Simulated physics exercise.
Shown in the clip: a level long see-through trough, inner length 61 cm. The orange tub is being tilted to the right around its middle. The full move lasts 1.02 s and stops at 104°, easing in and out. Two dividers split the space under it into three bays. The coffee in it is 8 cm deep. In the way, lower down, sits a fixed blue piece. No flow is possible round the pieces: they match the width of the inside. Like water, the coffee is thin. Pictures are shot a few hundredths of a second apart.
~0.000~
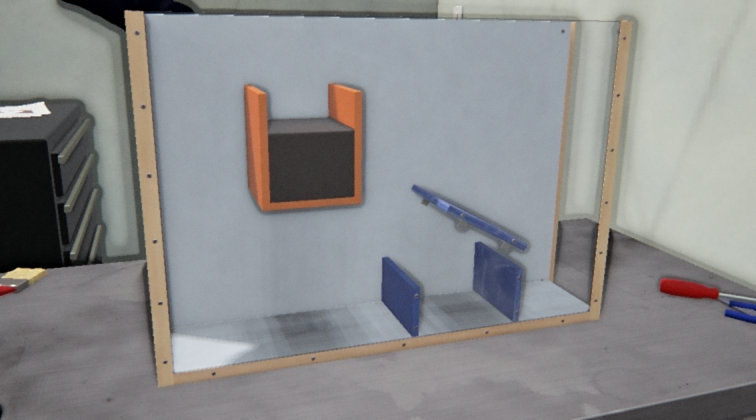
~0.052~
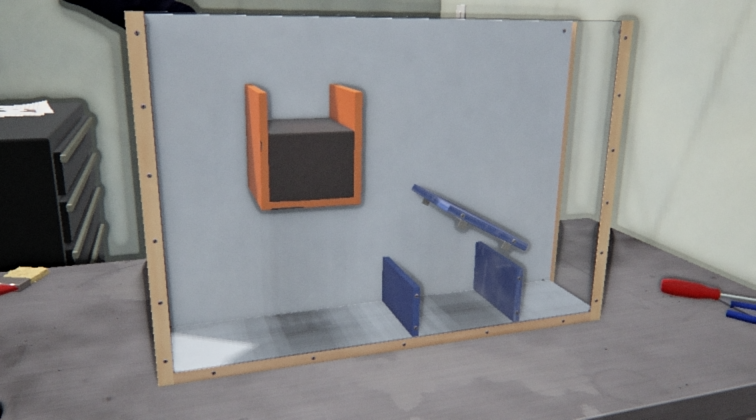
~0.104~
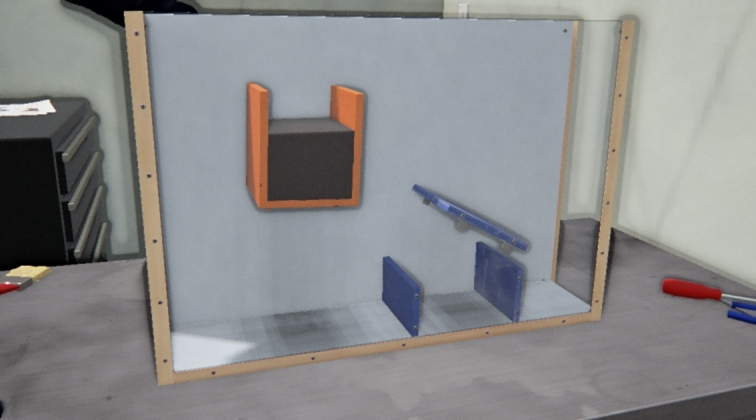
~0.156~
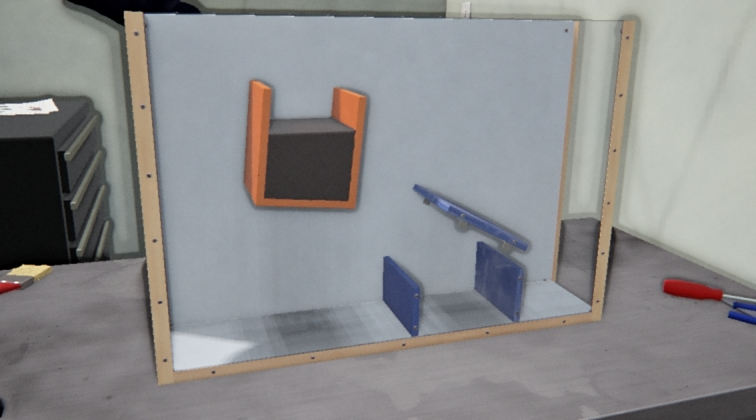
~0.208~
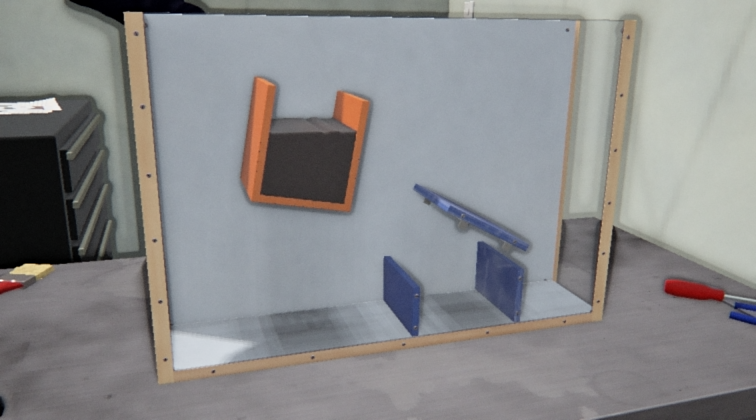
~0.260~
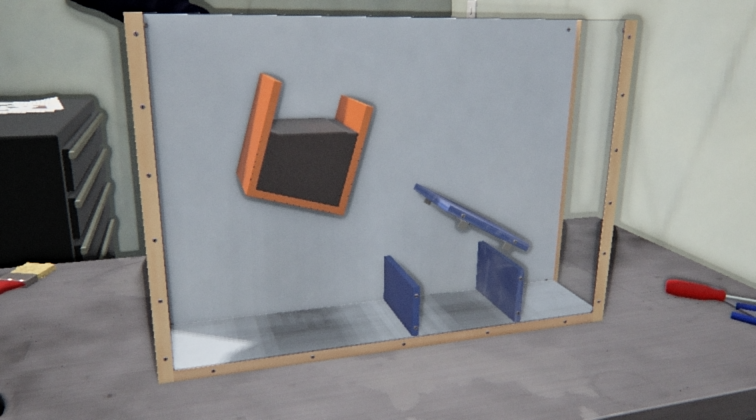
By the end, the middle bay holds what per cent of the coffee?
Around 70 out of 100.
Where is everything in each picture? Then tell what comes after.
In the first frame, the tub leans 0°; its pouring lip is at (359, 94); the highest coffee is at (285, 136); divider tops at (417, 289) and (520, 270).
In the second frame, the tub leans 1°; its pouring lip is at (359, 94); the highest coffee is at (342, 133).
In the third frame, the tub leans 3°; its pouring lip is at (361, 96); the highest coffee is at (280, 136).
In the fourth frame, the tub leans 6°; its pouring lip is at (363, 99); the highest coffee is at (275, 136).
In the fifth frame, the tub leans 10°; its pouring lip is at (366, 103); the highest coffee is at (290, 136).
In the sixth frame, the tub leans 16°; its pouring lip is at (370, 109); the highest coffee is at (291, 136).
Then, 0.46 s in, hardly anything has reached the bottom yet.
Then, 0.70 s in, hardly anything has reached the bottom yet.
Then, 1.03 s in, 62 per cent is down, the largest part in the middle bay.
Finally, the split from left to right is 22, 72 and 6 per cent.
